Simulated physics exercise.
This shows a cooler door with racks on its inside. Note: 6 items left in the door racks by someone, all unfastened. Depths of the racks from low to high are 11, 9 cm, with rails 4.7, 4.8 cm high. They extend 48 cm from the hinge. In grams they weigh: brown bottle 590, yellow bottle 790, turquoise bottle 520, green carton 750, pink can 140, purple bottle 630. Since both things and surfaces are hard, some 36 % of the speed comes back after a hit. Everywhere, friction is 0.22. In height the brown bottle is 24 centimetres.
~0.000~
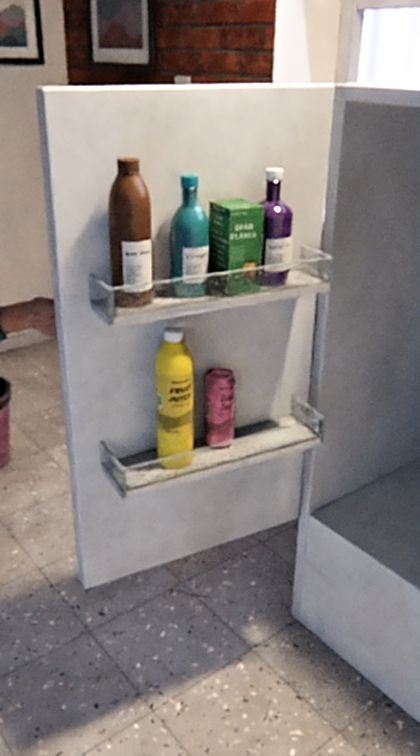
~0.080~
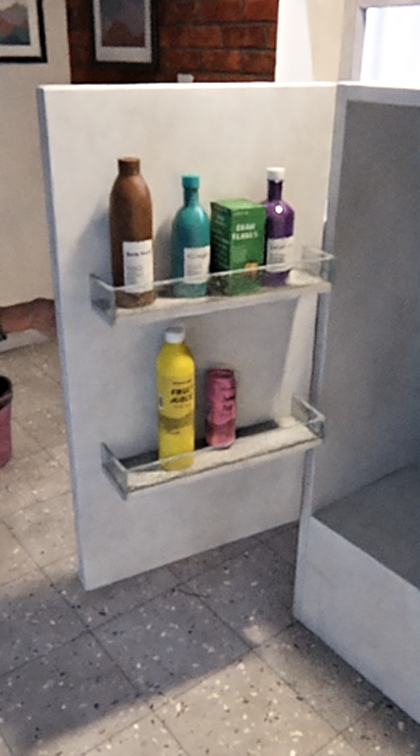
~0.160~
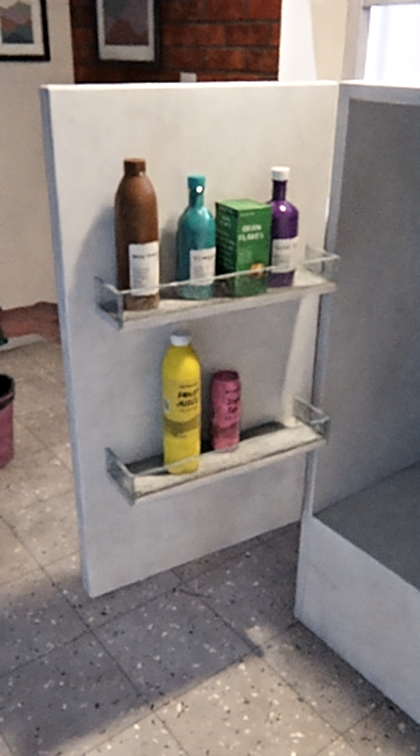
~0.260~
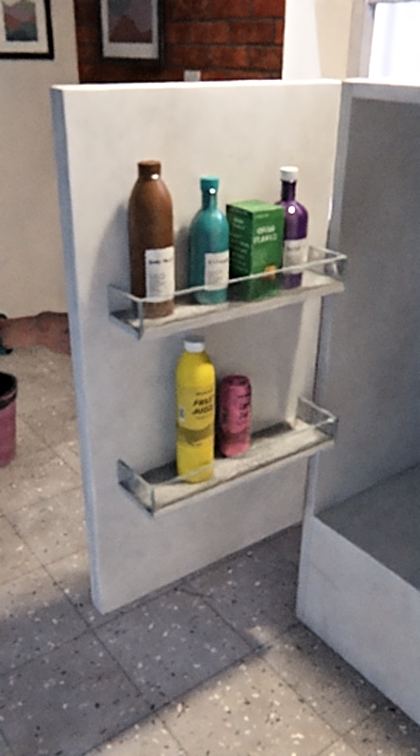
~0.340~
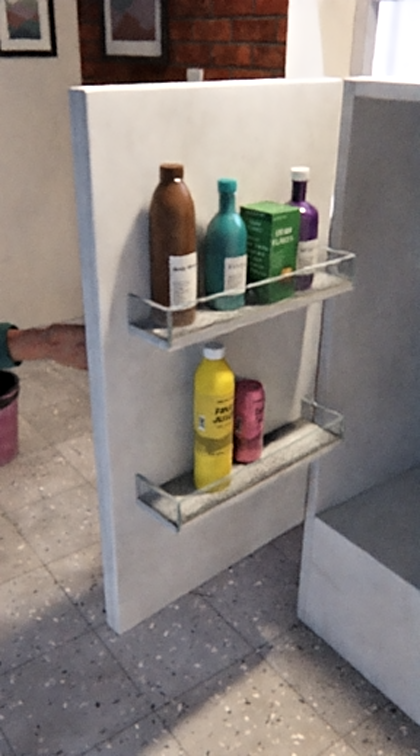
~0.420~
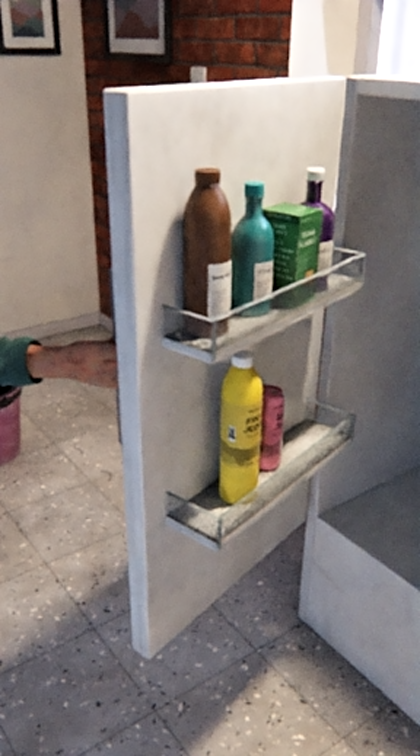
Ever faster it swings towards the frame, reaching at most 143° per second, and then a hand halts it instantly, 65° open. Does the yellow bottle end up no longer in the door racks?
Yes: It is no longer in the rack.
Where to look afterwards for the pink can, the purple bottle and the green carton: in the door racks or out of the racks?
At the end the pink can remains on its base, the purple bottle remains on its base and the green carton remains on its base.
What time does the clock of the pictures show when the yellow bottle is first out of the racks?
Time: Approximately 0.7 s.
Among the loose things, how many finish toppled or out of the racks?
Tally: 2.
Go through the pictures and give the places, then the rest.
The first frame shows door at 100°; yellow bottle (175, 398); brown bottle (131, 233).
The second frame shows door at 99°; green carton (236, 247); pink can (221, 410).
The third frame shows door at 97°; brown bottle (137, 236).
The fourth frame shows door at 91°; turquoise bottle (209, 241); green carton (253, 250).
The fifth frame shows door at 84°; pink can (248, 422).
The sixth frame shows door at 75°; yellow bottle (241, 428); brown bottle (207, 254).
After 0.62 s, door at 65°; yellow bottle 25° off upright near (303, 443); brown bottle 27° off upright; pink can 5° off upright.
After 1.12 s, door at 65°; yellow bottle now out of the racks; brown bottle 36° off upright; turquoise bottle moved 4 cm.
After 1.52 s, door at 65°; brown bottle upside down; turquoise bottle moved 4 cm; pink can moved 3 cm.
After 1.92 s, door at 65°; brown bottle now out of the racks; turquoise bottle moved 4 cm; pink can moved 3 cm.
In the end (2.2 s), out of the racks, brown bottle and yellow bottle; the other 4 under 5 cm from the start.
